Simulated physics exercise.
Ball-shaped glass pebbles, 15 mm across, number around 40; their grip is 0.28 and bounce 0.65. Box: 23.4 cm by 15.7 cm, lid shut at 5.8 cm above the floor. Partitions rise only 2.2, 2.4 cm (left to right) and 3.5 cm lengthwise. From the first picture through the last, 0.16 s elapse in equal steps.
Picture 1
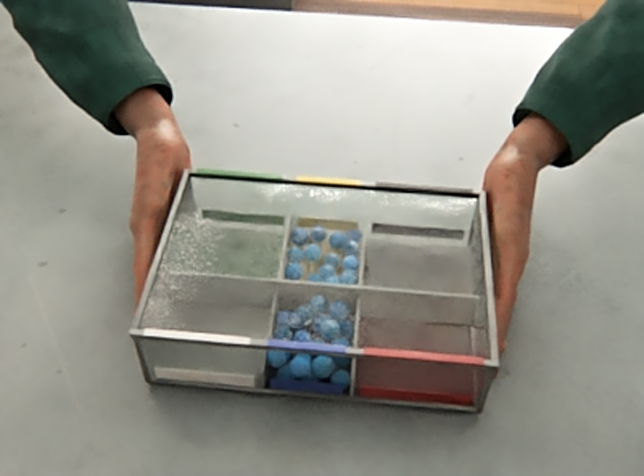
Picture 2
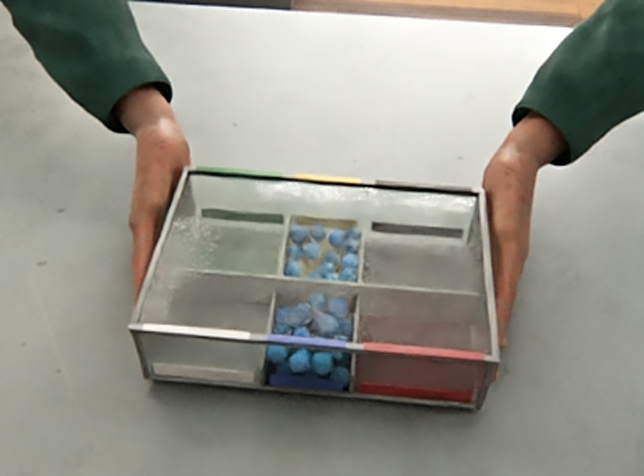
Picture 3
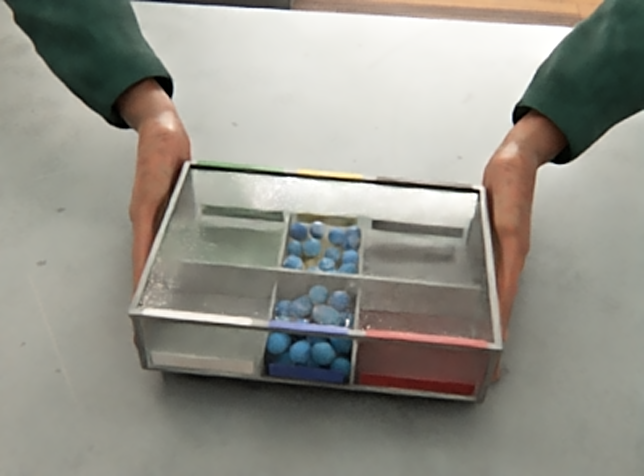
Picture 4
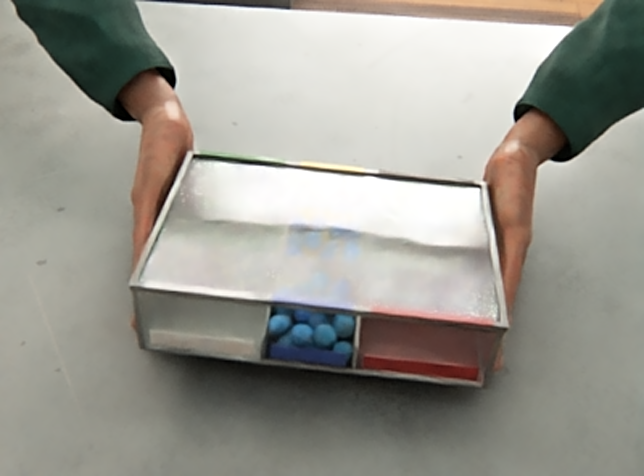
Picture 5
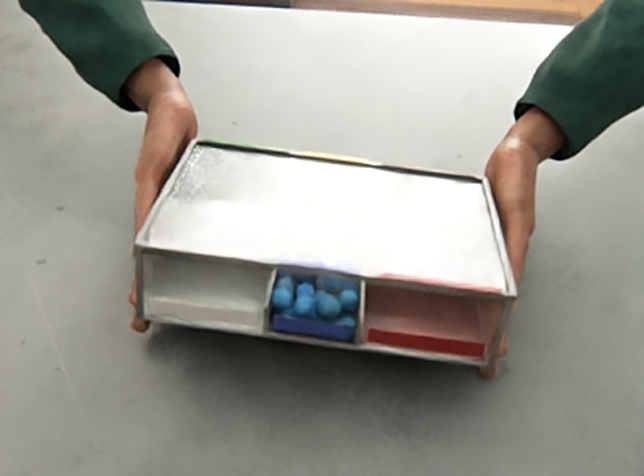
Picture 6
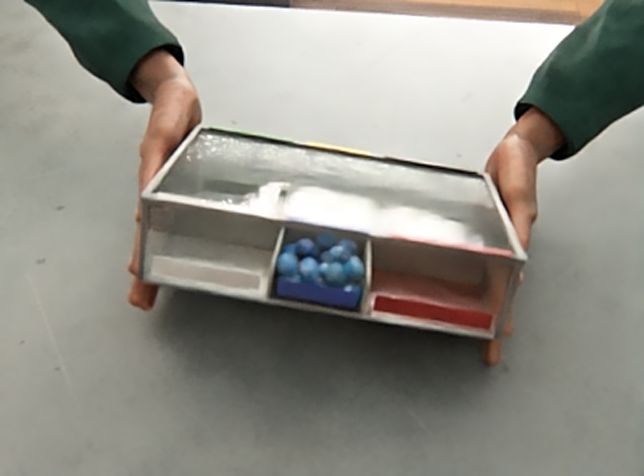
A clear-lidded box with small blue balls in its middle compartments was held by two hands, which gradually lifted and tilted it, raising the front edge while the balls stayed in their sections.
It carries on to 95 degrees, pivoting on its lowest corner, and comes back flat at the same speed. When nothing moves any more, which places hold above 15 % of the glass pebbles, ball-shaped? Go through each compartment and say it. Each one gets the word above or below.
Results: Red below; blue below; green below; yellow above; white below; black above.
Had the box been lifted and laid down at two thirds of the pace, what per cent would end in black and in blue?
Then black would get 55 per cent, while blue would get 5 per cent.
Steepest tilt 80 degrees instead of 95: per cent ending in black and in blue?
Result - black 30 percent, blue 10 percent.
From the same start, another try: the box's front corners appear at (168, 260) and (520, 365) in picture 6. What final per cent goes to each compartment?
Result - red: 60 %; blue: 0 %; green: 0 %; yellow: 0 %; white: 0 %; black: 40 %.
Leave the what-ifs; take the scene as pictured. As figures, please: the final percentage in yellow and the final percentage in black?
In the yellow compartment 35 percent, in the black 55 percent.
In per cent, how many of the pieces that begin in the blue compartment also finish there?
Around 0 %.
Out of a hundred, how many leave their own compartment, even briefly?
Estimate: Some 70 per cent.
Then, 0.38 s after the last picture, tilt 93 degrees; red 10 %, blue 20 %, yellow 60 %, black 10 %.
Then, 0.63 s after the last picture, tilt 38 degrees; red 5 %, yellow 40 %, black 55 %.
Then, 0.99 s after the last picture, tilt 0 degrees; red 5 %, yellow 35 %, black 60 %.
In the end, red 5 %, blue 5 %, green 0 %, yellow 35 %, white 0 %, black 55 %.
